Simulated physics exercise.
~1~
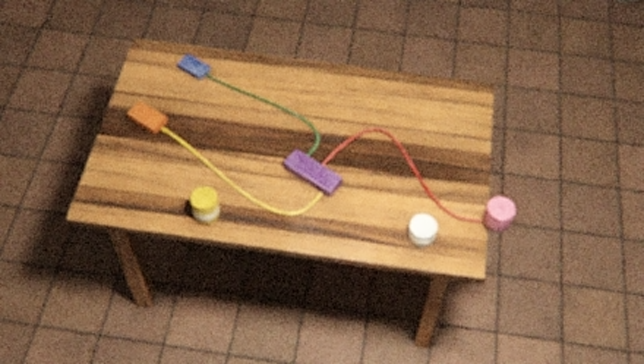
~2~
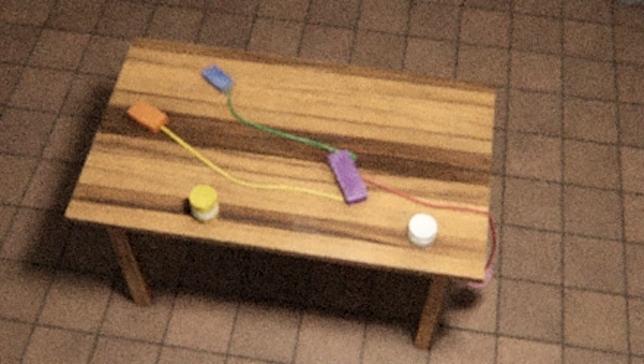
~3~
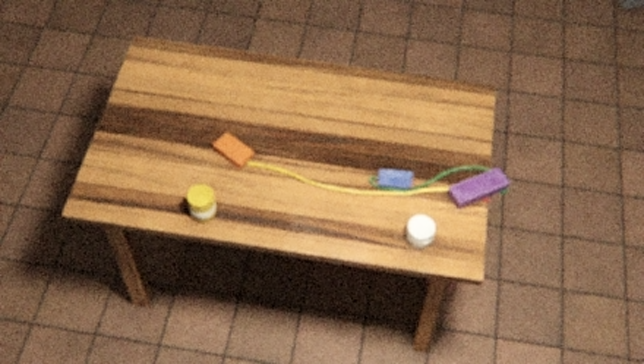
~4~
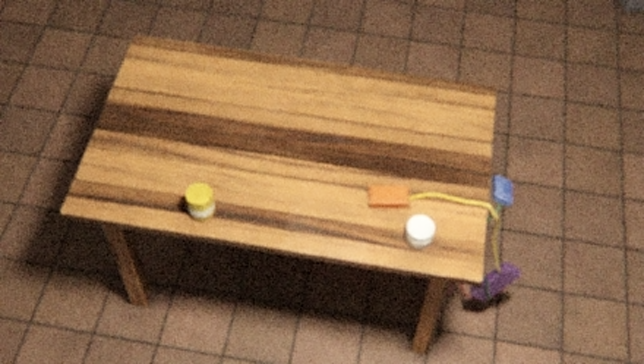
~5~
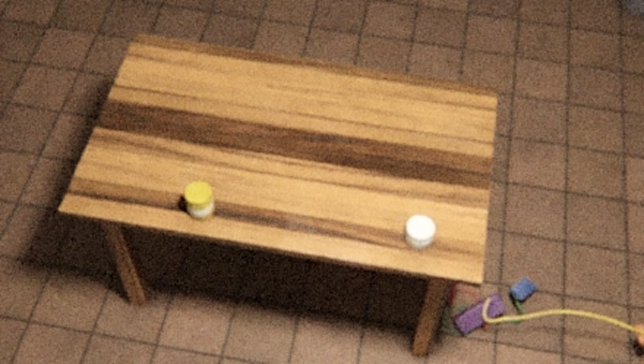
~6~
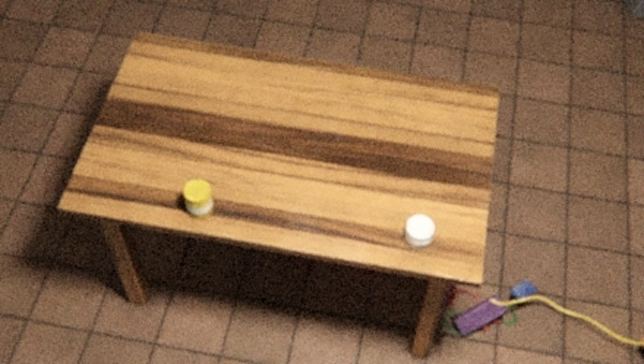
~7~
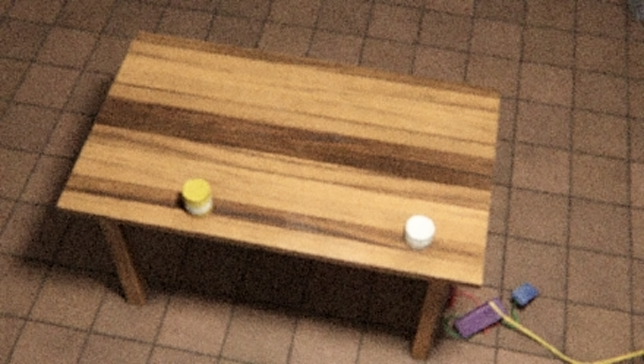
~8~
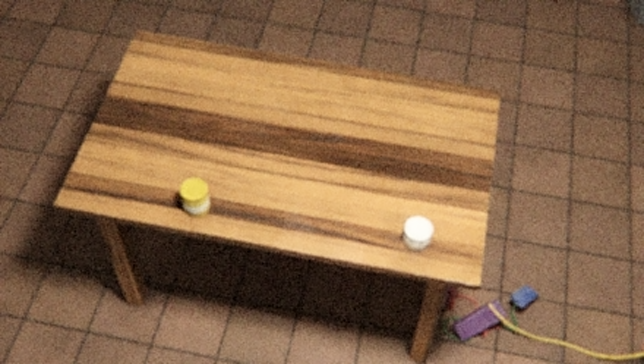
A wooden table loses its corded blocks over the right edge, keeping only two tins.
